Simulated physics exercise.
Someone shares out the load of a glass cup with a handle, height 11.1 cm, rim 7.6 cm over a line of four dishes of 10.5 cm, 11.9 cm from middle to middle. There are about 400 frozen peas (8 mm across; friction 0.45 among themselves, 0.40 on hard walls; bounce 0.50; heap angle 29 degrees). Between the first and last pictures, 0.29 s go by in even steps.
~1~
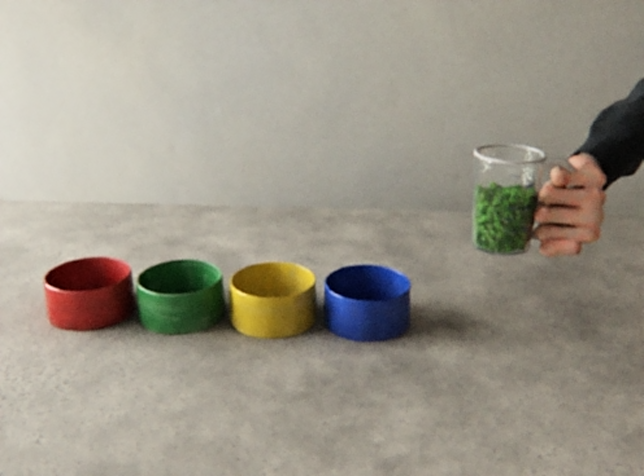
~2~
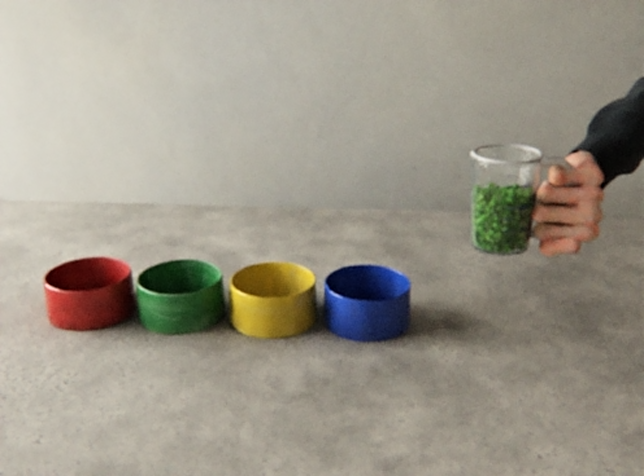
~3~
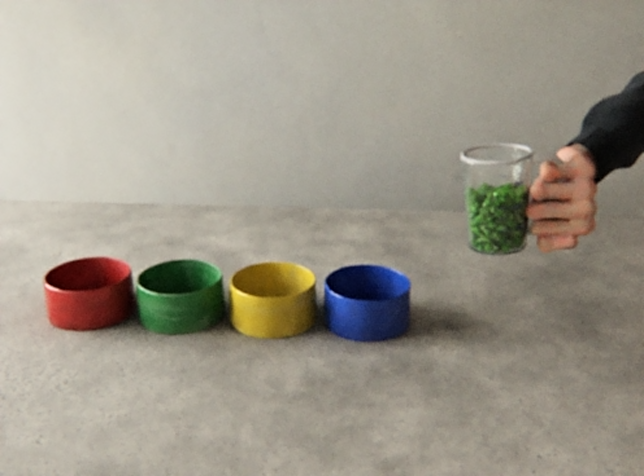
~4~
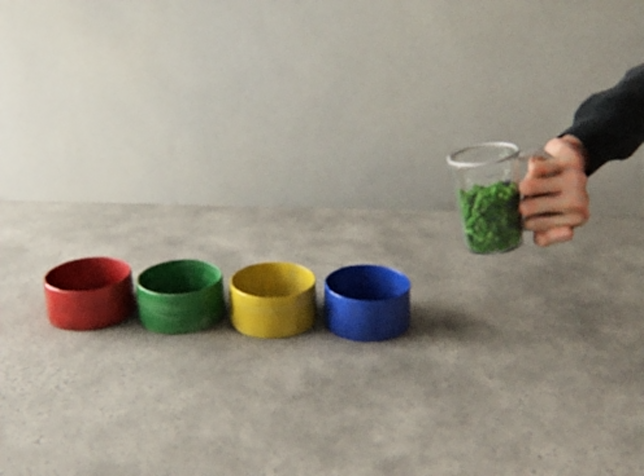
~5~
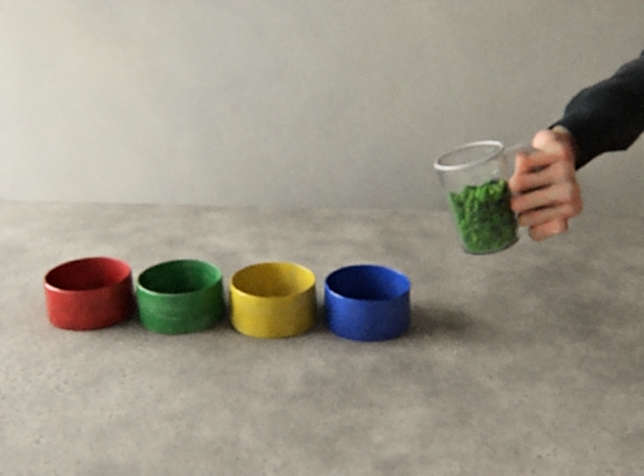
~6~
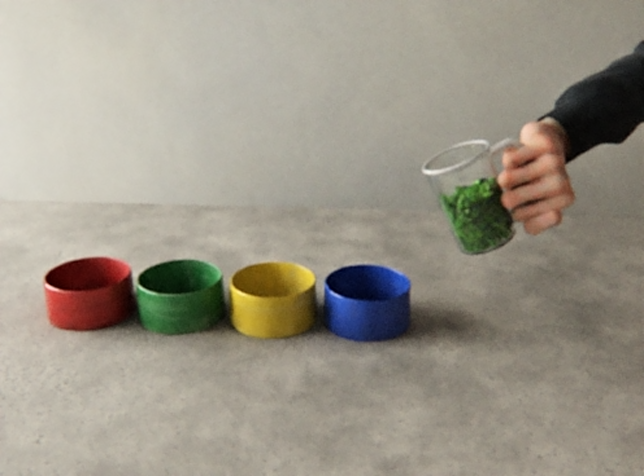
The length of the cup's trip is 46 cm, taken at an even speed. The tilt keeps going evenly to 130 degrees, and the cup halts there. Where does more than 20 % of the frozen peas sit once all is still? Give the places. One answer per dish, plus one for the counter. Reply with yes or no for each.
Red: No, blue: No, green: No, yellow: Yes, counter: No.
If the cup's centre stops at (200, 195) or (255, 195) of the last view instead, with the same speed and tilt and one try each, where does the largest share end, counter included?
Try 1 - yellow; try 2 - yellow.
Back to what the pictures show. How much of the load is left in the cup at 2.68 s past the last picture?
Roughly 0 %.
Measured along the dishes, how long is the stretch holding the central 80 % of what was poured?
6 centimetres.
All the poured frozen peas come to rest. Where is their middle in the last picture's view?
I'd say roughly (265, 301).
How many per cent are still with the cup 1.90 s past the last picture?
About 0 percent of the load.
Then, 1.14 s after the last picture, tilt 130 degrees; cup holds 5 %, yellow 95 %.
Then, 1.90 s after the last picture, tilt 130 degrees; cup holds 0 %, yellow 100 %.
Then, 2.68 s after the last picture, tilt 130 degrees; cup holds 0 %, yellow 100 %.
In the end, red 0 %, blue 0 %, green 0 %, yellow 100 %, counter 0 %.
